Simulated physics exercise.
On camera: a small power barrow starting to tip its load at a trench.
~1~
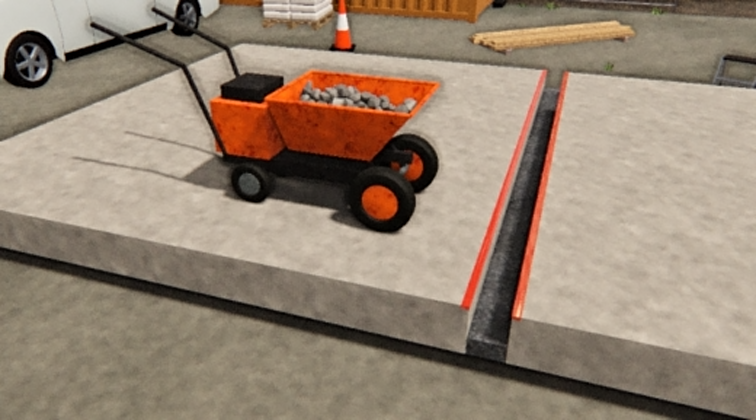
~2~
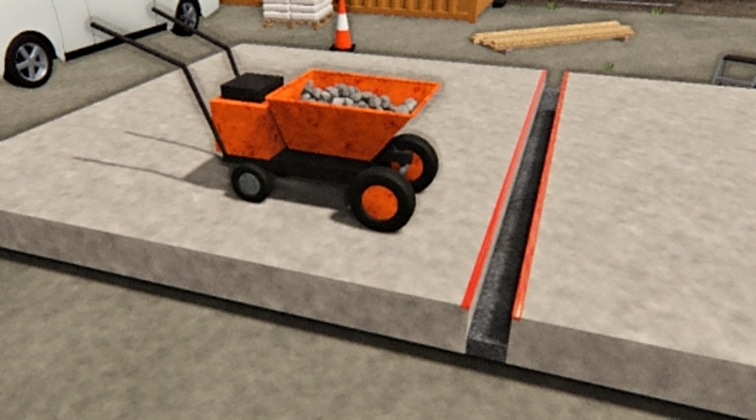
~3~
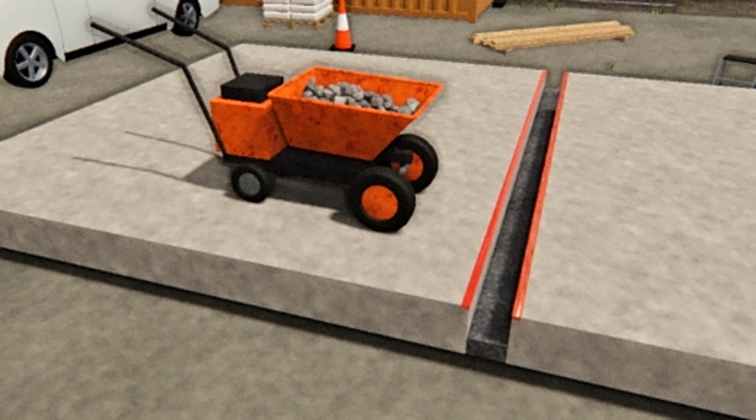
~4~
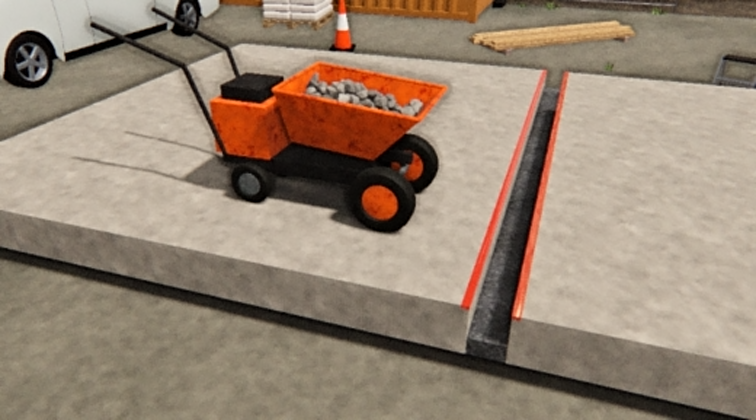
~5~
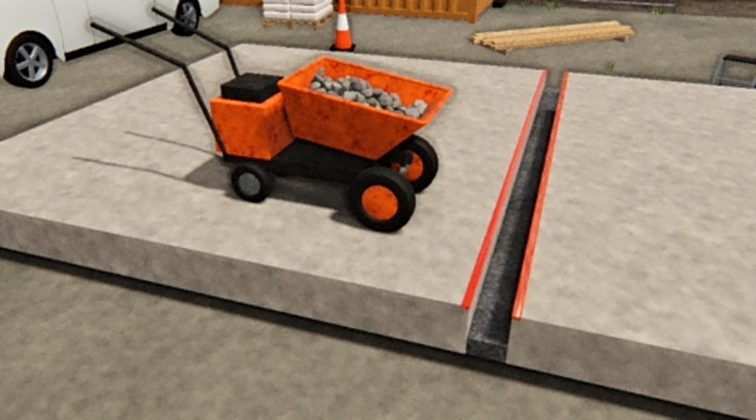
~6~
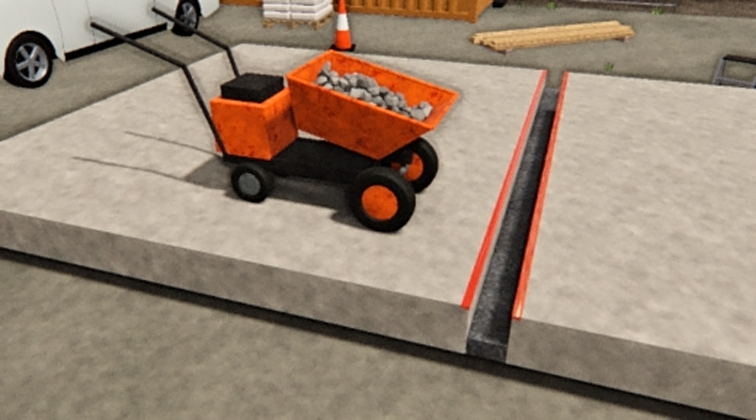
An orange power barrow with black handles and a skip of grey stones stands left of centre on a pale concrete slab, seen from slightly above. To its right a narrow dark trench edged with red strips crosses the slab, with a white vehicle, traffic cone and timber behind. The skip tilts slightly forward to the right, while the wheels and camera stay still.
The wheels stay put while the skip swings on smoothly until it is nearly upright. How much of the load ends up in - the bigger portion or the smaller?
I expect the load to largely find the trench.
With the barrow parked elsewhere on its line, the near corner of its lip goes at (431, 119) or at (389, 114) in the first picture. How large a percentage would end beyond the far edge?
Around 50 and 10 per cent respectively.
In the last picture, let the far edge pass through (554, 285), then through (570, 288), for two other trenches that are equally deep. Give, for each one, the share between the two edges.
Estimated share: Try 1 approx. 100 in a hundred, try 2 approx. 100 in a hundred.
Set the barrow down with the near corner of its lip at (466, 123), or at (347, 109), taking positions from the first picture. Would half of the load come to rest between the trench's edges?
For the first try, shy of half; for the second, shy of half.
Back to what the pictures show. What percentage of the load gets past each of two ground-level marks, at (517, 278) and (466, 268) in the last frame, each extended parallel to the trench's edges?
Respectively 20 and 100 %.
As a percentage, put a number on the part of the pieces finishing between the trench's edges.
Roughly 70 %.
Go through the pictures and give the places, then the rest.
Lip of the skip (410, 116), level; top of the load (344, 104), broken stones; first edge of the trench (477, 270); far edge (525, 279), the trench under half as wide as the skip, and about as deep as wide, in the first picture.
Lip of the skip (411, 117), level; top of the load (345, 103), in the second picture.
Lip of the skip (414, 118), tipped barely; top of the load (335, 102), in the third picture.
Lip of the skip (419, 120), tipped barely; top of the load (338, 99), in the fourth picture.
Lip of the skip (425, 124), tipped a little; top of the load (342, 96), in the fifth picture.
Lip of the skip (432, 128), tipped a little; top of the load (348, 92); first edge of the trench (477, 270); far edge (525, 279), in the sixth picture.
Just after the last frame, skip tipped steeply; every one in the skip.
A moment on, skip tipped steeply; almost all in the skip; just a few short of the trench; just a few in or heaped over the trench; just a few falling.
Further on, skip tipped right over; roughly a quarter in the skip; just a few short of the trench; roughly half in or heaped over the trench; roughly a quarter beyond it.
When it is over, skip tipped right over; about a tenth short of the trench; roughly two thirds in or heaped over the trench; roughly a quarter beyond it.
